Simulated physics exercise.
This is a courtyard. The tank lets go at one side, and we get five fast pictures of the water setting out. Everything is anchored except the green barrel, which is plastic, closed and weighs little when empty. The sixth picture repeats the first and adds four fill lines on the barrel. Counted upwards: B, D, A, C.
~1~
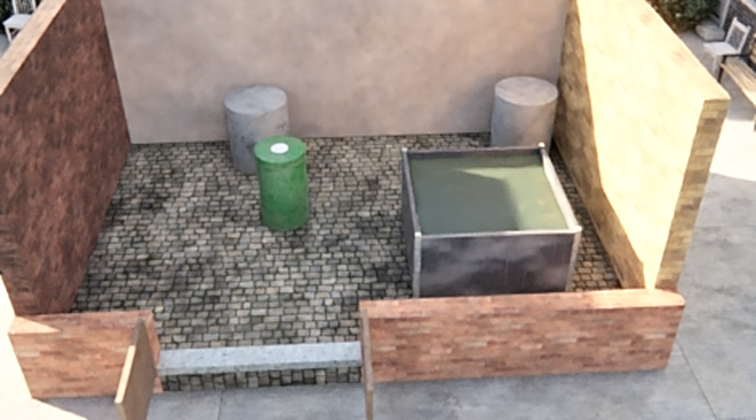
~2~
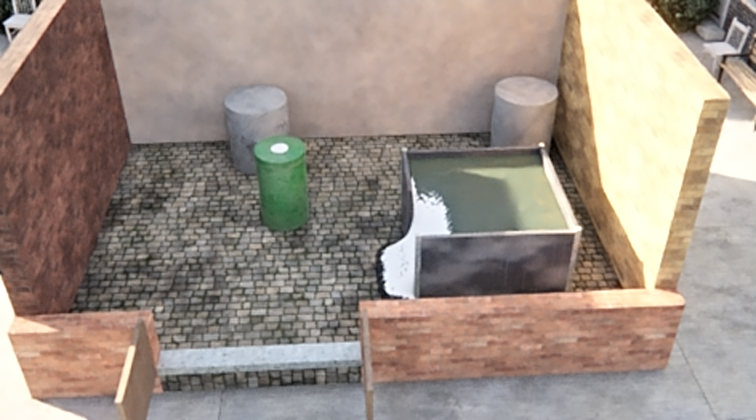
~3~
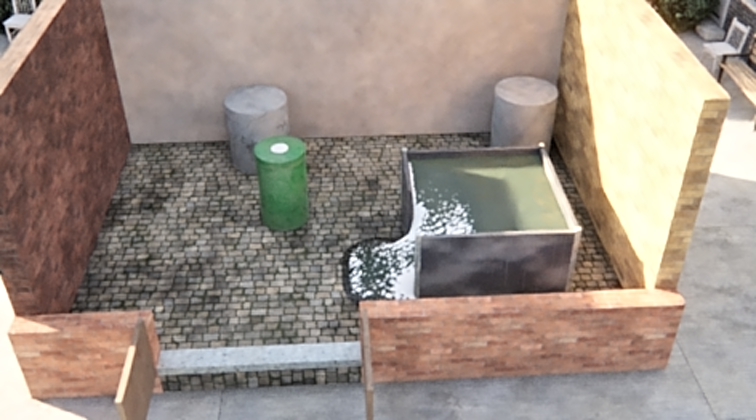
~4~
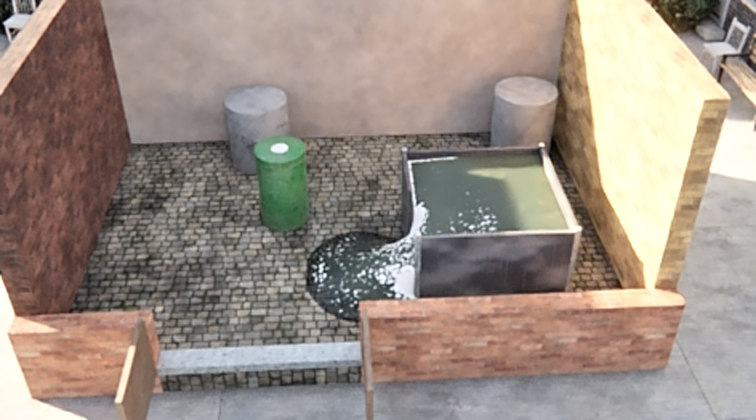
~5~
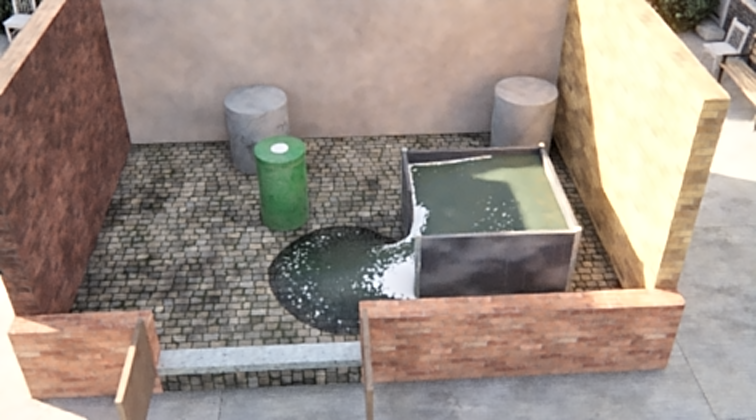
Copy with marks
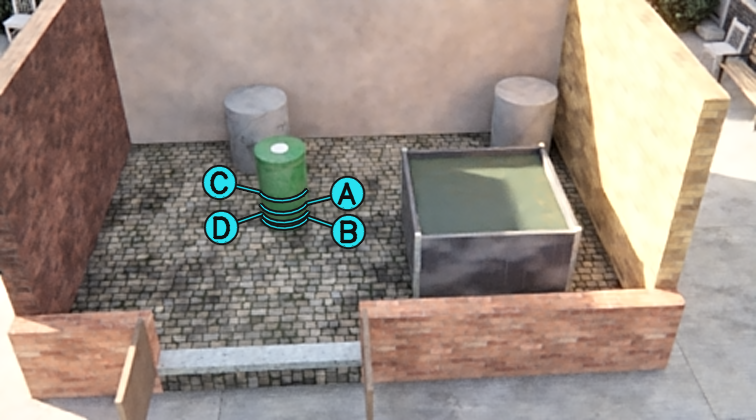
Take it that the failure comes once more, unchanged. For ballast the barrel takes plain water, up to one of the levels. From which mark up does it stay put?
Take D.
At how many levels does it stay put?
Three of them.
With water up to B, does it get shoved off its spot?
Yes, it does.
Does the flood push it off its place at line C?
No.
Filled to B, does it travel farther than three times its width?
No.
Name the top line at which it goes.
It is B.
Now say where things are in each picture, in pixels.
The first frame shows lid of the green barrel at (280, 149); tank full, its middle at (484, 194); open gate at (257, 310).
In the second frame, 2 % of the ground under water, its edge towards the barrel at (388, 249).
In the third frame, 4 % of the ground under water, its edge towards the barrel at (354, 252).
In the fourth frame, 7 % of the ground under water, its edge towards the barrel at (326, 246).
The fifth frame shows lid of the green barrel at (280, 149); 10 % of the ground under water, its edge towards the barrel at (304, 240).
In cyan, A at (283, 213); B at (284, 228); C at (282, 200); D at (284, 222); from the bottom up B, D, A, C.
With A, it does not move.
With B, it is pushed about its own width away.
With C, it does not move.
With D, it does not move.
